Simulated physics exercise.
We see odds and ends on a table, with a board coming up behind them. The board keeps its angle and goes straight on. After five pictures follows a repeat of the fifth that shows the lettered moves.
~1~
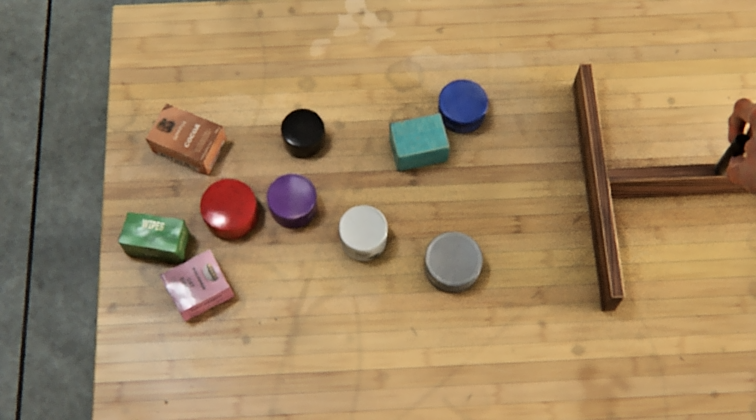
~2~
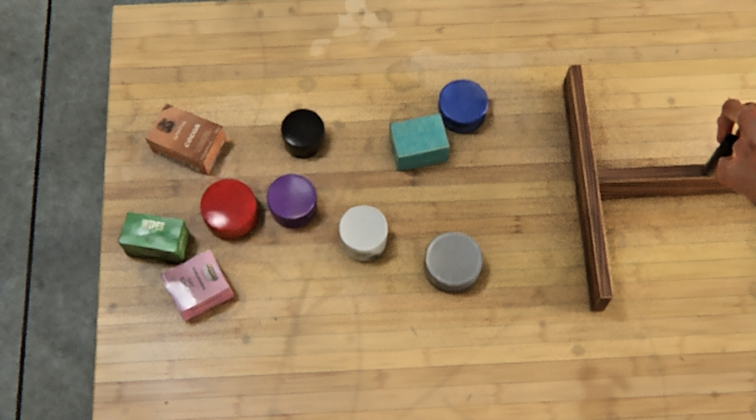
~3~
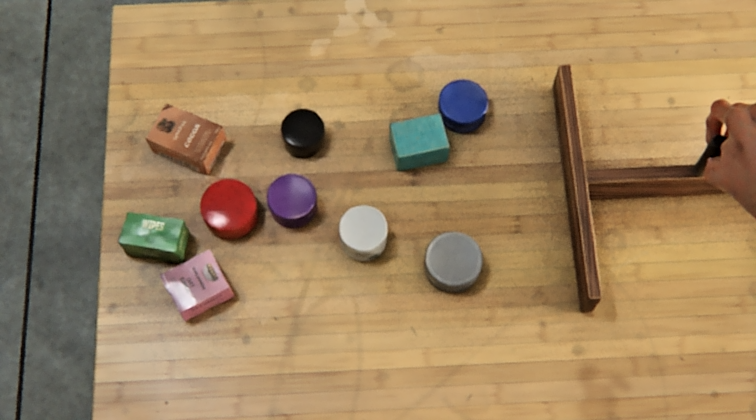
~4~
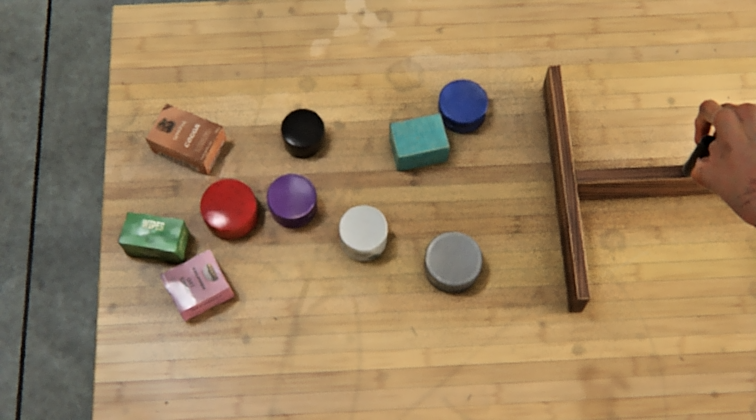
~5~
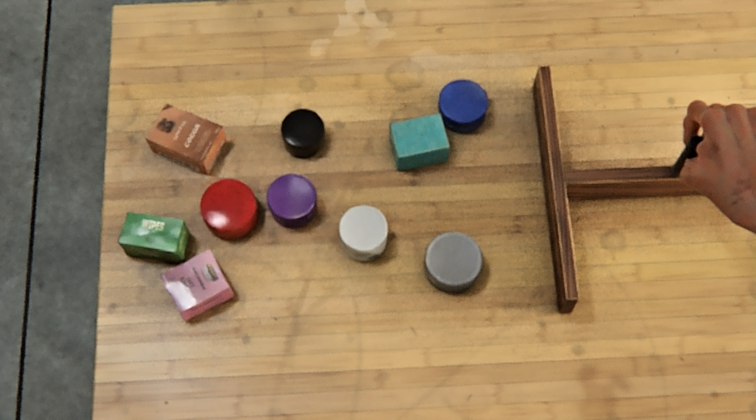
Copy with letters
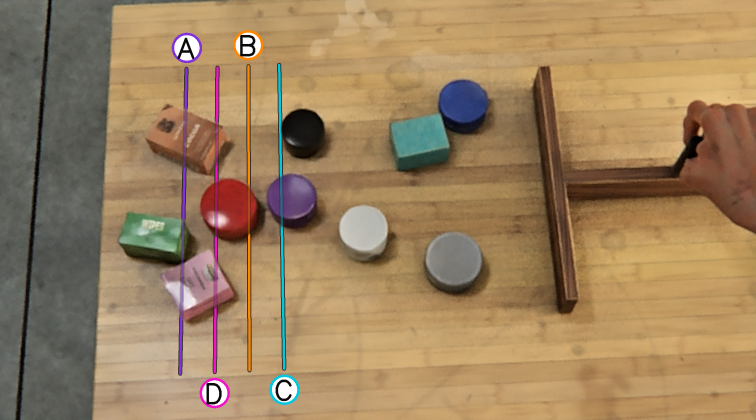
To begin with, assorted round pots and small boxes sit scattered across a wooden table, while a hand at the right grips the handle of a T-shaped wooden board. The hand then pushes the board slowly leftward, narrowing the gap to the blue and grey tubs, while every item stays still, untouched.
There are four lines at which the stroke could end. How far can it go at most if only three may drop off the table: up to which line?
Line A.
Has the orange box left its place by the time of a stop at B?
Yes.
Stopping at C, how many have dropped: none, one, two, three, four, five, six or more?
By then, none.
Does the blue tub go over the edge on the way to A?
No.
On the marked copy, A at (184, 213); B at (249, 210); C at (282, 208); D at (216, 211).
Following A. Soon after the start, board (423, 183); blue tub (384, 100); grey tub (392, 267).
Later, board (287, 189); green box (133, 251); orange box (166, 140).
In the end, board (182, 194); green box over the edge; orange box over the edge; two fallen.
As for the rest, B is within the limit but short; C is within the limit but short; D is within the limit but short.
